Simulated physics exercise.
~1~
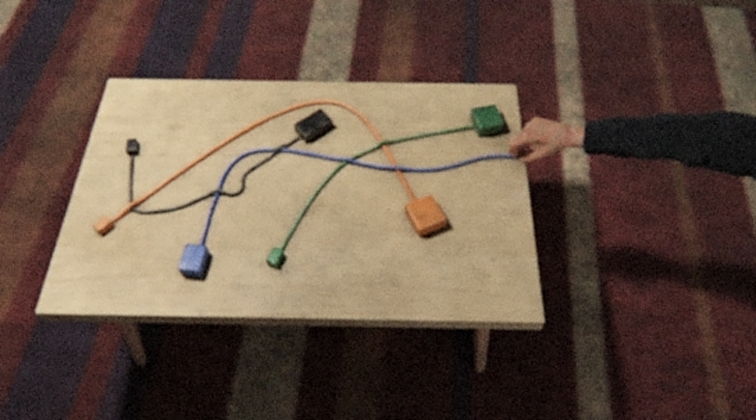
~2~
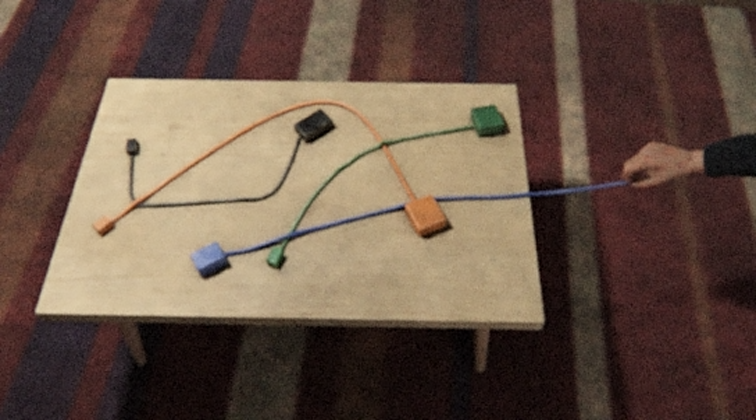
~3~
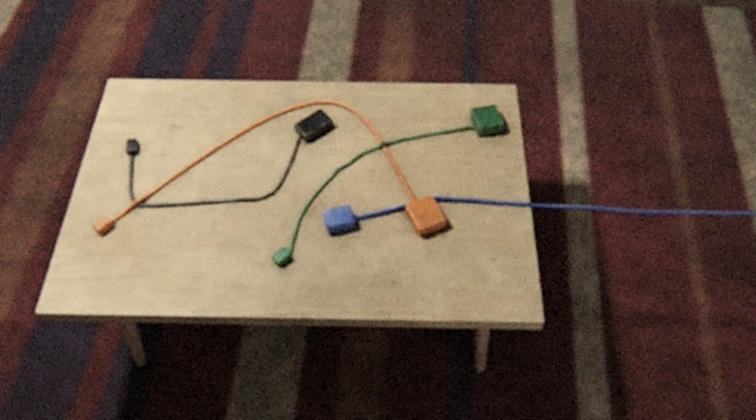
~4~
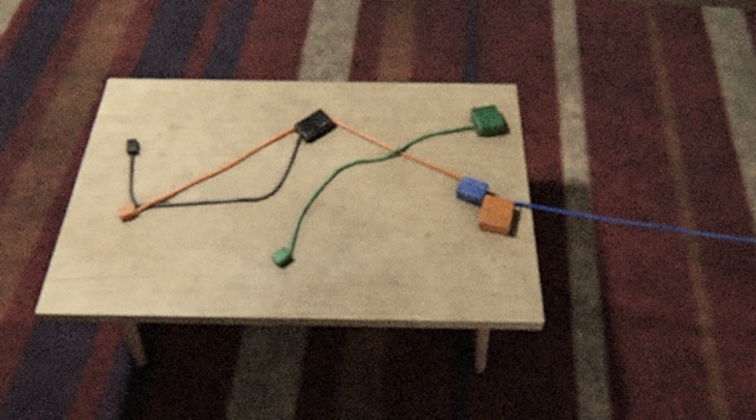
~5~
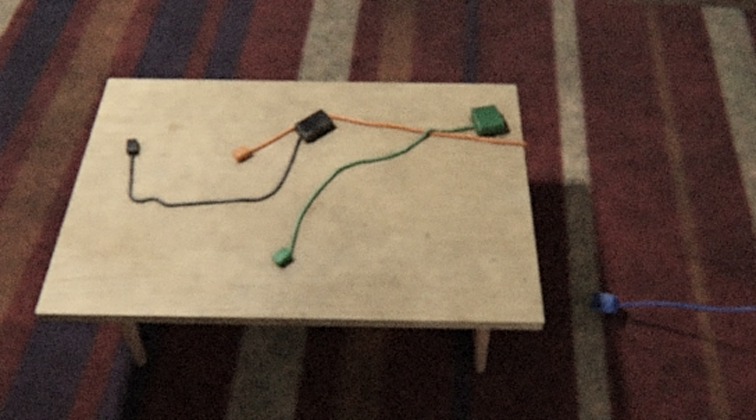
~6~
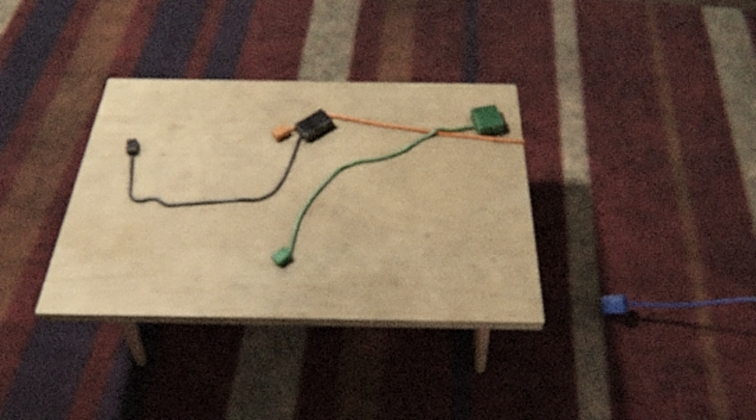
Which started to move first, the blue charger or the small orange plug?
The blue charger moved first, sliding as the hand drew its lead away. The orange plug only started moving later, when the orange charger was being shifted towards the right edge.
